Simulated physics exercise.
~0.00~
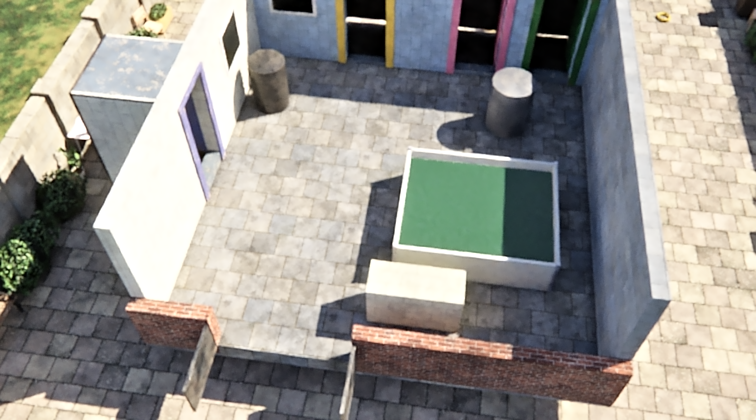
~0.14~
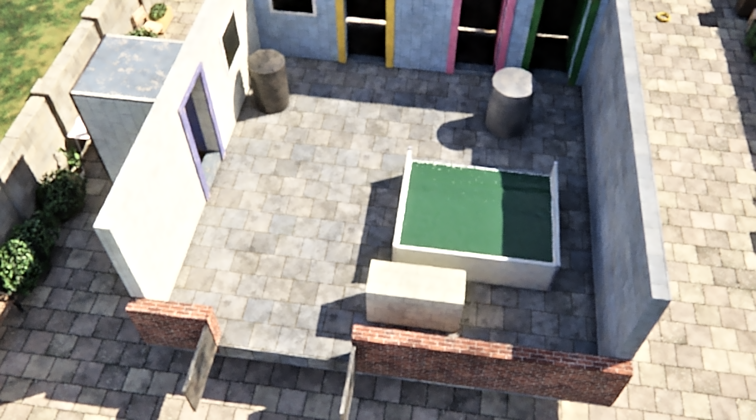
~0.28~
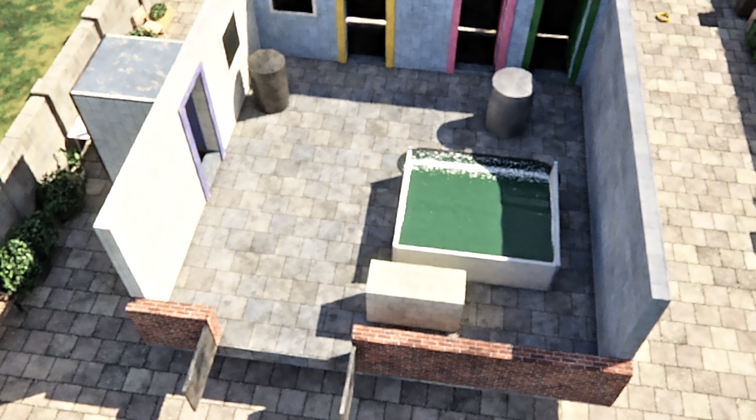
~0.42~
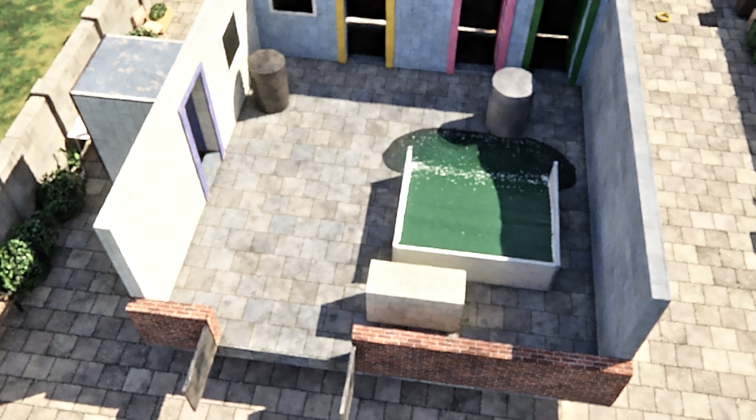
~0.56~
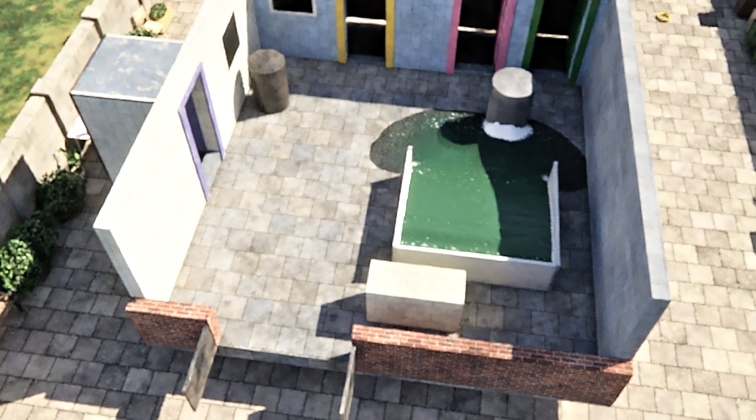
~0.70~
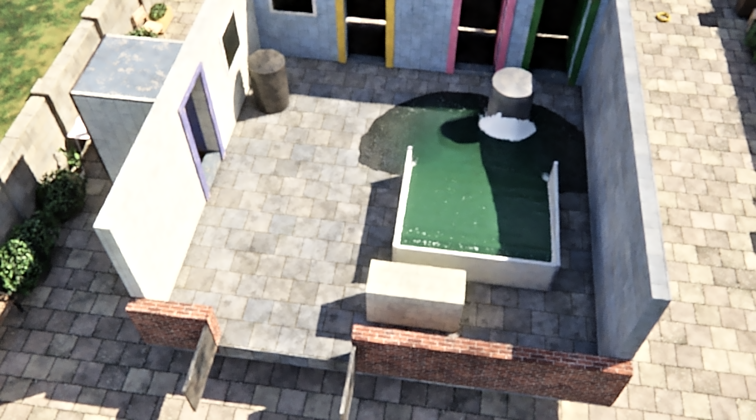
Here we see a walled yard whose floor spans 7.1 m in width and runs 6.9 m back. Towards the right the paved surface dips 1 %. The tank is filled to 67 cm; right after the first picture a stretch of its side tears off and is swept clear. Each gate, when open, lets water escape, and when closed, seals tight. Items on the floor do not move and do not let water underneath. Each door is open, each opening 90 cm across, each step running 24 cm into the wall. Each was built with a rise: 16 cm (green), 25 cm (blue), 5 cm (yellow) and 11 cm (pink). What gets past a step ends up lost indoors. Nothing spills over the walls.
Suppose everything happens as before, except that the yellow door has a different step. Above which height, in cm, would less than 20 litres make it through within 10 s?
Above roughly 15 cm.
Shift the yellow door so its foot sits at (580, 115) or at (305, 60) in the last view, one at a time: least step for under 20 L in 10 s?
In turn: About 25 cm, about 19 cm.
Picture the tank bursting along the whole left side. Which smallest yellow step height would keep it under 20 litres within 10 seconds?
Minimum height: Approx. 10.5 cm.
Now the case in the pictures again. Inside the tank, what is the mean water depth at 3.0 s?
The average depth is some 16 cm.
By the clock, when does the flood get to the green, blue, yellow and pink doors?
Reading them off: Green 0.9 s, then blue 4.0 s, then yellow 1.6 s, then pink 0.9 s.
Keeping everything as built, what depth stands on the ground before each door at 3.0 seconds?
In cm: Green 28, blue 0, yellow 15, pink 26.
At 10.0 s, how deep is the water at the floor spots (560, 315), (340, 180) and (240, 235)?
Depth: About 4, 3, 5 cm.
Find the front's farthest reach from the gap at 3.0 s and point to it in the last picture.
The farthest wet point is roughly at (262, 55) in the last view.
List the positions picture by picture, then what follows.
The first picture shows the tank at (479, 206) is whole and still, 67 cm deep; the yellow door at (366, 27) is dry.
In the second picture, the gap is on the far side, the front 0.3 m out at a hidden place; the back of the tank holds 67 cm.
In the third picture, water pours out on the far side and has run 0.7 m, to a hidden place; about 12 cm deep outside, 67 cm at the back.
In the fourth picture, the gap is on the far side, the front 1.3 m out at (433, 131); the back of the tank holds 67 cm.
In the fifth picture, water pours out on the far side and has run 1.8 m, to (436, 113); about 10 cm deep outside, 63 cm at the back.
In the sixth picture, the gap is on the far side, the front 2.4 m out at (458, 95); the back of the tank holds 56 cm; 1.6 m in a straight line remain to the yellow door at (366, 27).
After 1.4 s water covers 30 % of the floor, deepest (50 cm) near (579, 87); it has not reached the yellow door.
After 3.0 s water covers 40 % of the floor, deepest (34 cm) near (453, 85); 15 cm at the yellow door, 53 litres in over its 5 cm step.
After 10.0 s water covers 100 % of the floor, deepest (14 cm) near (363, 310); 6 cm at the yellow door, 172 litres in over its 5 cm step.
At the yellow door as built, the water arrived by 1.6 s and peaked near 16 cm at 2.2 s.
Run again over the same 10 s with other heights there, 35 litres in over 13 cm, 7 litres over 18 cm. The limit of 20 litres is kept from about 15 cm up.
